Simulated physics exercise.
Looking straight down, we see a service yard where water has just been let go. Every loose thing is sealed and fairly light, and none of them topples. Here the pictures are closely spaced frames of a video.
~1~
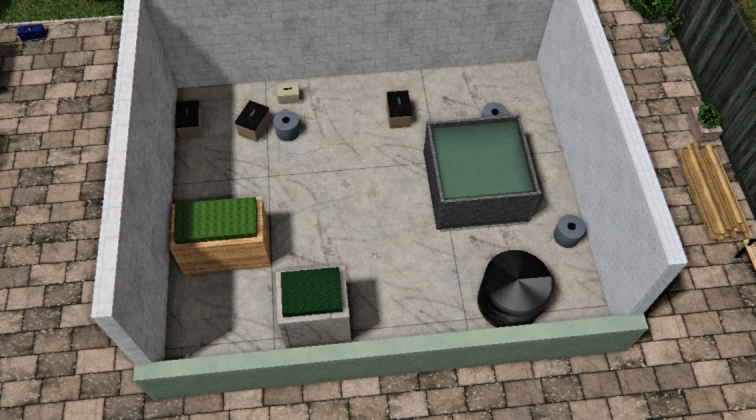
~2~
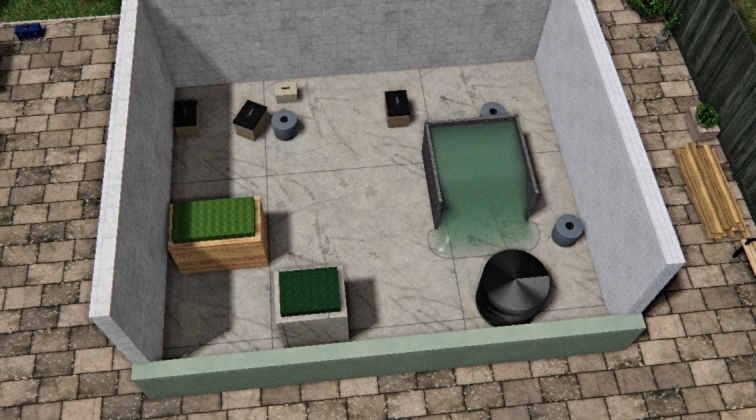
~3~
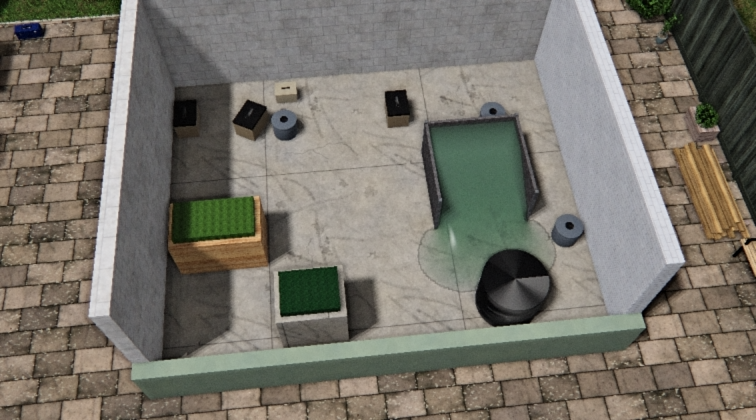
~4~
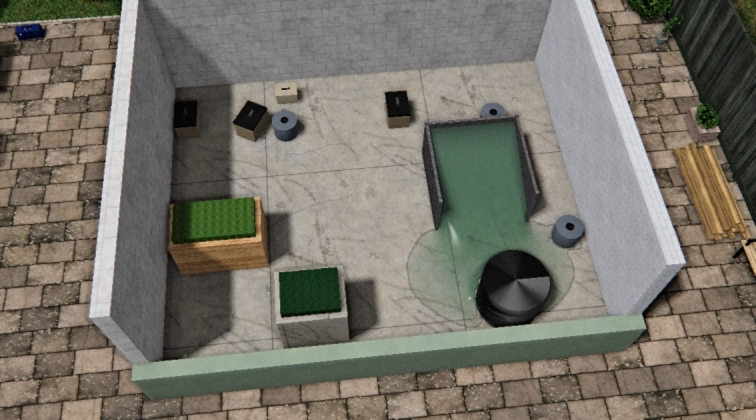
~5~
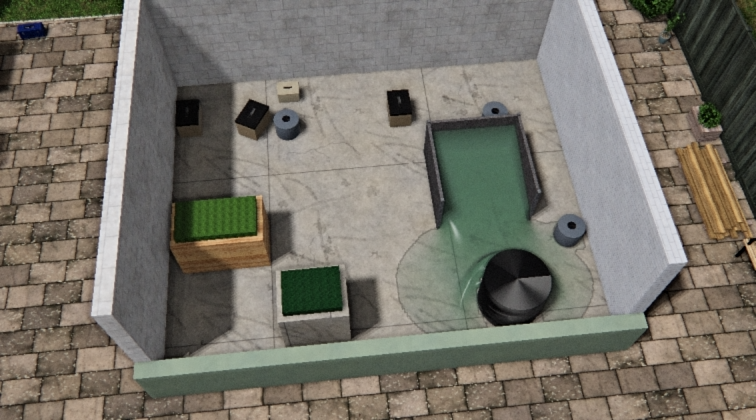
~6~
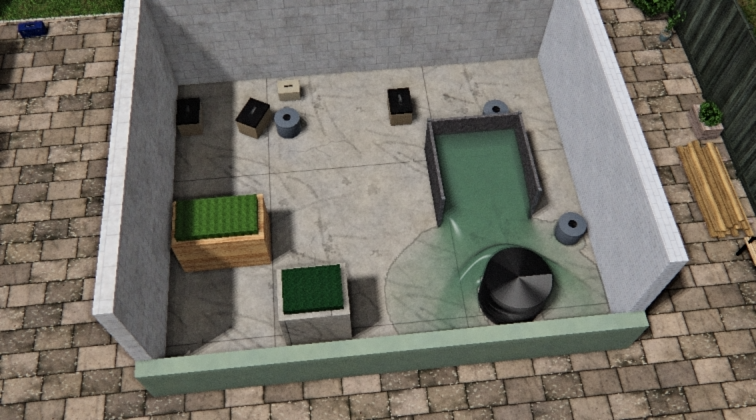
Greenish water pours from an open-fronted tank, spreads across the floor and surrounds a dark round object.
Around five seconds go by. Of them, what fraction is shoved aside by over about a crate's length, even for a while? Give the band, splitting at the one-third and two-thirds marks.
Looks to me like under one in three get shifted a long way.
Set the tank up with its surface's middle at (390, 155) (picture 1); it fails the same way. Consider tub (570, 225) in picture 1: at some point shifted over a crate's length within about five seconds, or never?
Covered that distance.
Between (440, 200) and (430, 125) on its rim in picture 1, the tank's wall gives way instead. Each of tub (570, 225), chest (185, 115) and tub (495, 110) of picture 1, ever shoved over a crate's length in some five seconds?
Each in turn, never travels that far, ends up that far off, never travels that far.
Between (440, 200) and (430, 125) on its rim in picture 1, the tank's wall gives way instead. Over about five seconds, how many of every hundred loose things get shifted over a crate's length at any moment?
Near 60 in a hundred.
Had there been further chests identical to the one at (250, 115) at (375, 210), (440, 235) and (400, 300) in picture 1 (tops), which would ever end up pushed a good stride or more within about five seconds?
In sequence: Knocked well away; knocked well away; knocked well away.
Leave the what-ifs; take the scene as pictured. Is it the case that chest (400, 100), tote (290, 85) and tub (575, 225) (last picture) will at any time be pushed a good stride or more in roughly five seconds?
Entry one never gets that far, entry two never gets that far, entry three gets that far.
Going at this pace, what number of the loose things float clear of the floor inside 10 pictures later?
The count comes to 0.
A moment on, 0 of 7 are well off their spots; 0 afloat.
Next, 0 of 7 are well off their spots; 0 afloat.
Later, 1 of 7 are well off their spots; 0 afloat.
In the end, 1 of 7 are well off their spots, and 1 have been at some point; 0 afloat.
